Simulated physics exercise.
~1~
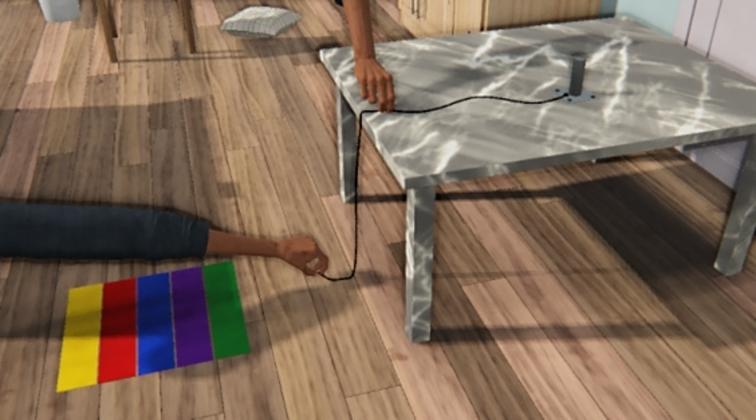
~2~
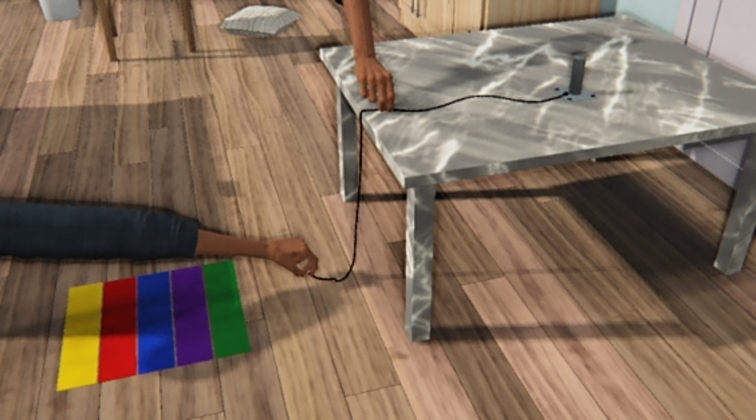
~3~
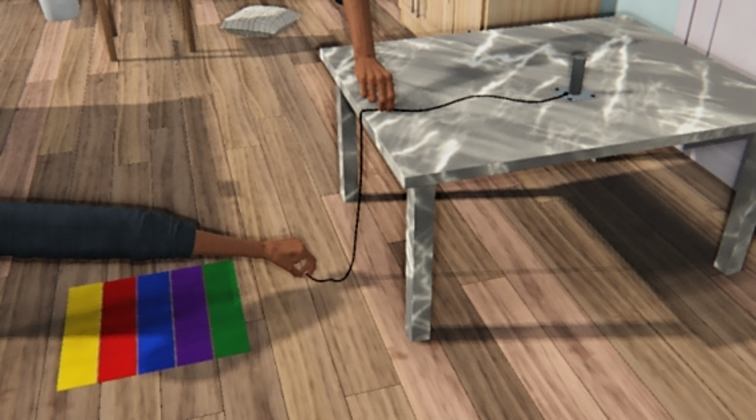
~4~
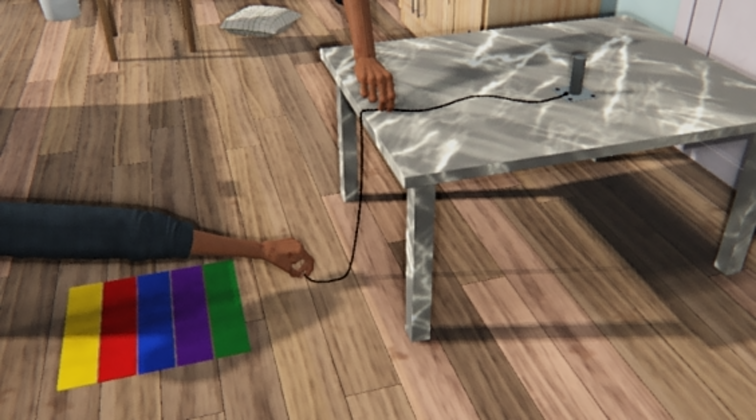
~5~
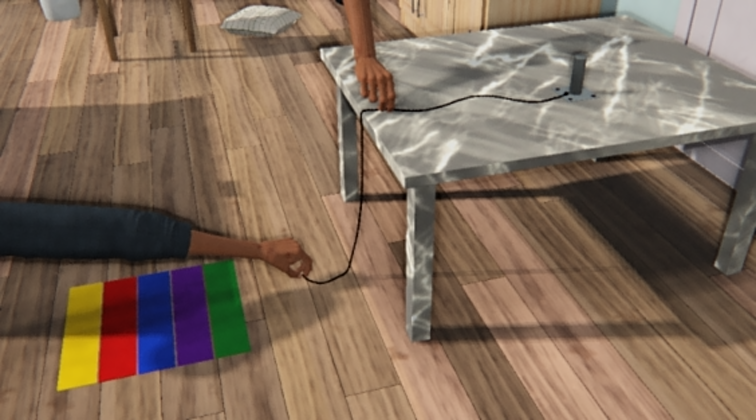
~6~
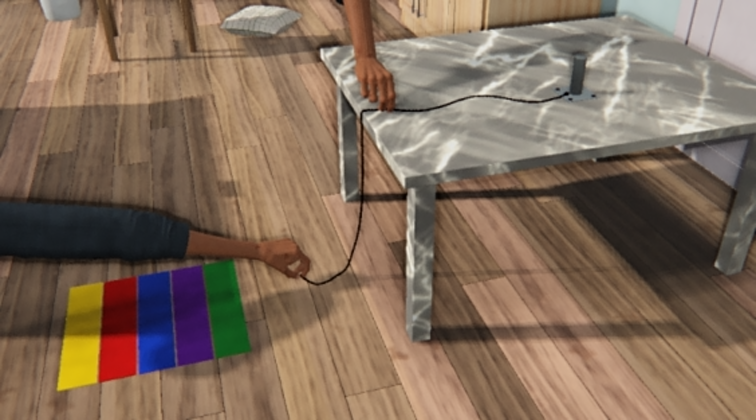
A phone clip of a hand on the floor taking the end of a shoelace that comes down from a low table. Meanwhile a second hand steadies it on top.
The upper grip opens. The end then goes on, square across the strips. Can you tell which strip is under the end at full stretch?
Yes, the purple one.
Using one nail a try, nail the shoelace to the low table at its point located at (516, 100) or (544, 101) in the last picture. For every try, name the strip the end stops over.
First try purple, second try purple.
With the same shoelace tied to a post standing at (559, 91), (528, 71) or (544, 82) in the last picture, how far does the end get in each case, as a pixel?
In pixels, the answers are (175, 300), (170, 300) and (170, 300).
Soon after, end near (254, 284); short of the strips.
Then, end near (213, 291); over green.
At full stretch, end near (188, 296); over purple. The purple one.
